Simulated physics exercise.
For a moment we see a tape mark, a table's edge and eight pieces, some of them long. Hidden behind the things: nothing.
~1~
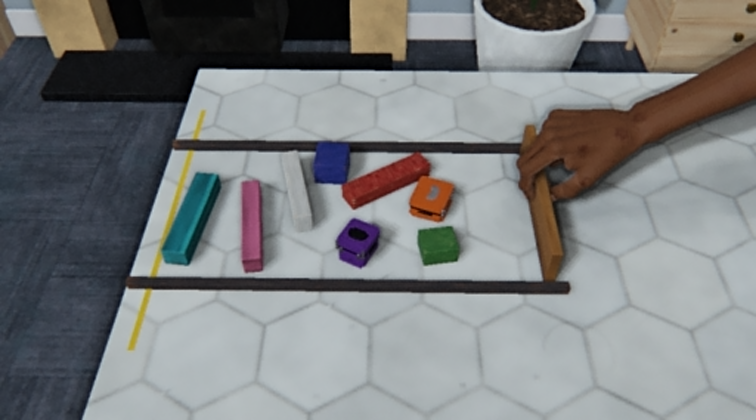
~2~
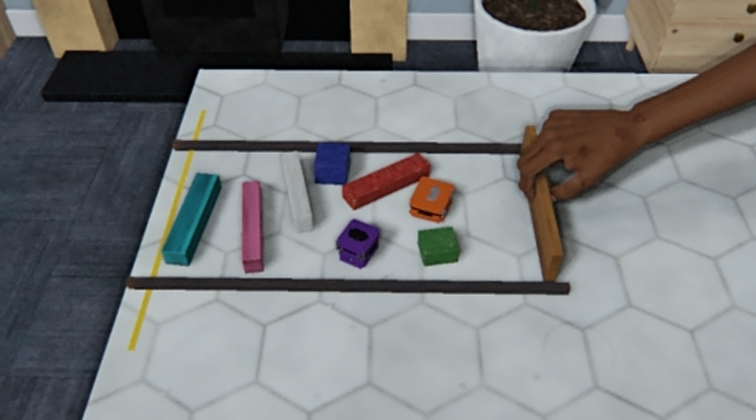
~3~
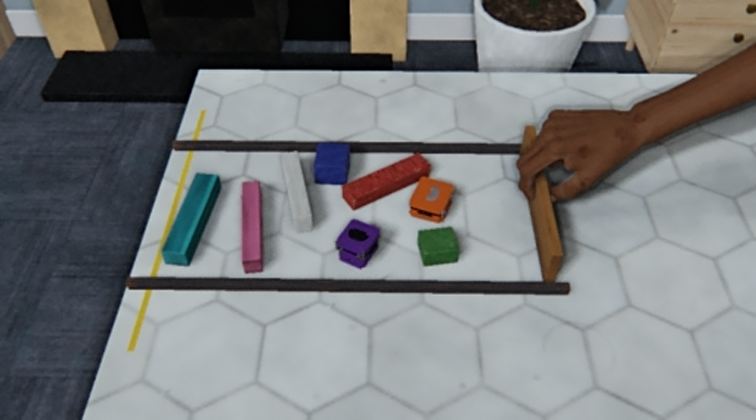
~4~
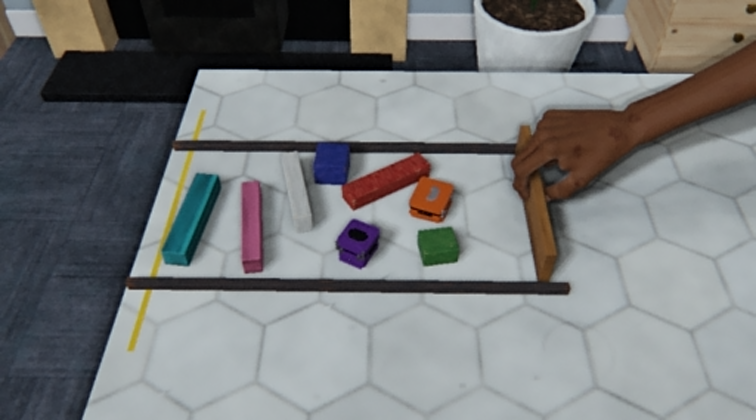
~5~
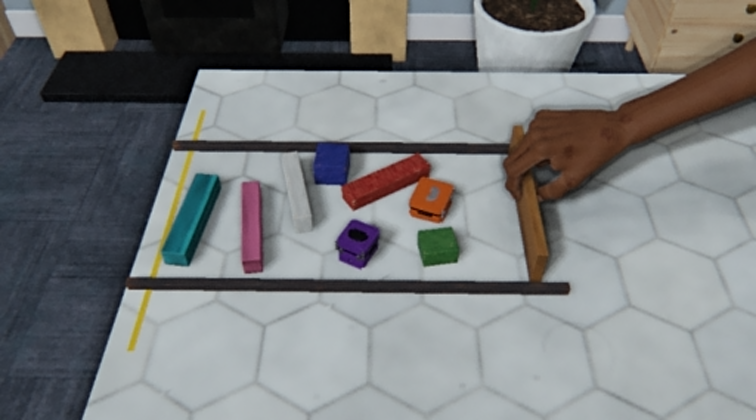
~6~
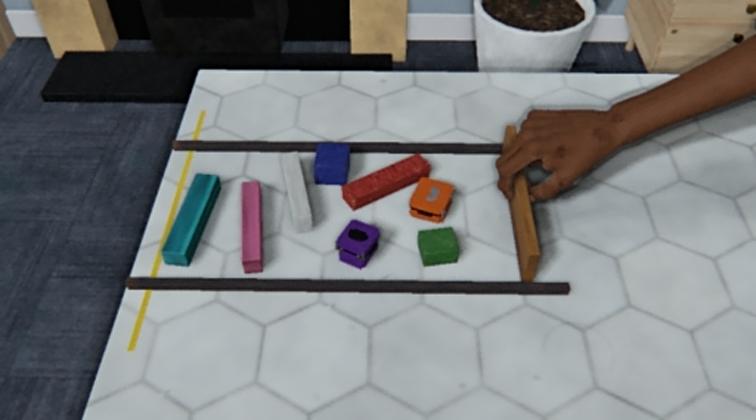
In the video, eight colored pieces, some long, lie between two dark rails on a white hexagon-patterned table near a yellow tape line, while a hand holds a wooden board at the right, then slides it slightly left.
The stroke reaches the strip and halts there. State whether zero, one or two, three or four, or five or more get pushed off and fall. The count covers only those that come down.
Result: Five or more pushed off and fallen.
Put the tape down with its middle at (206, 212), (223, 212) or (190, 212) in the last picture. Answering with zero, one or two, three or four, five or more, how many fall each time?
Counts for the three tries are 3 or 4, either three or four and five or over.
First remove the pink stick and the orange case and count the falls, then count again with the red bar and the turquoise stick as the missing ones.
You'd get 4 in the first case and 3 in the second one.
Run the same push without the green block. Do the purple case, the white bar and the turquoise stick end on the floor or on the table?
So the purple case keeps its place, the white bar goes down and the turquoise stick goes down.
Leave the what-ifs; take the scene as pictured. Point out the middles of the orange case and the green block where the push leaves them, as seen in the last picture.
The orange case comes to rest close to (154, 205), while the green block rests close to (143, 241).
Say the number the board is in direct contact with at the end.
2 touch it.
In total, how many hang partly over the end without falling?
I get 2.
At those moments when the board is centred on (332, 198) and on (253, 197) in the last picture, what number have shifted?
The first number is 7, the next one 8.
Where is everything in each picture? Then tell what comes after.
Turquoise stick (193, 217); pink stick (252, 224); white bar (297, 190); board (539, 199); tape (173, 211), in the first frame.
Pink stick (252, 225); blue block (332, 164), in the second frame.
White bar (297, 191); purple case (359, 244), in the third frame.
Turquoise stick (193, 218); orange case (431, 202), in the fourth frame.
Pink stick (252, 226); board (526, 200), in the fifth frame.
Turquoise stick (193, 218); pink stick (252, 226); white bar (297, 191); board (518, 200); tape (173, 211), in the sixth frame.
A little later, none off yet; turquoise stick at rest near (193, 218); pink stick at rest near (252, 226); white bar at rest near (297, 191).
Next, none off yet; turquoise stick moving near (186, 218); pink stick shifted a little near (221, 231); white bar shifted about its own width near (231, 195).
Later still, one off so far; turquoise stick dropping near (130, 300); pink stick shifted about its own width near (132, 233); white bar shifted about its own width near (149, 194).
When it is over, the number that fall off is five or more; down, red bar, purple case, blue block, white bar, pink stick and turquoise stick.
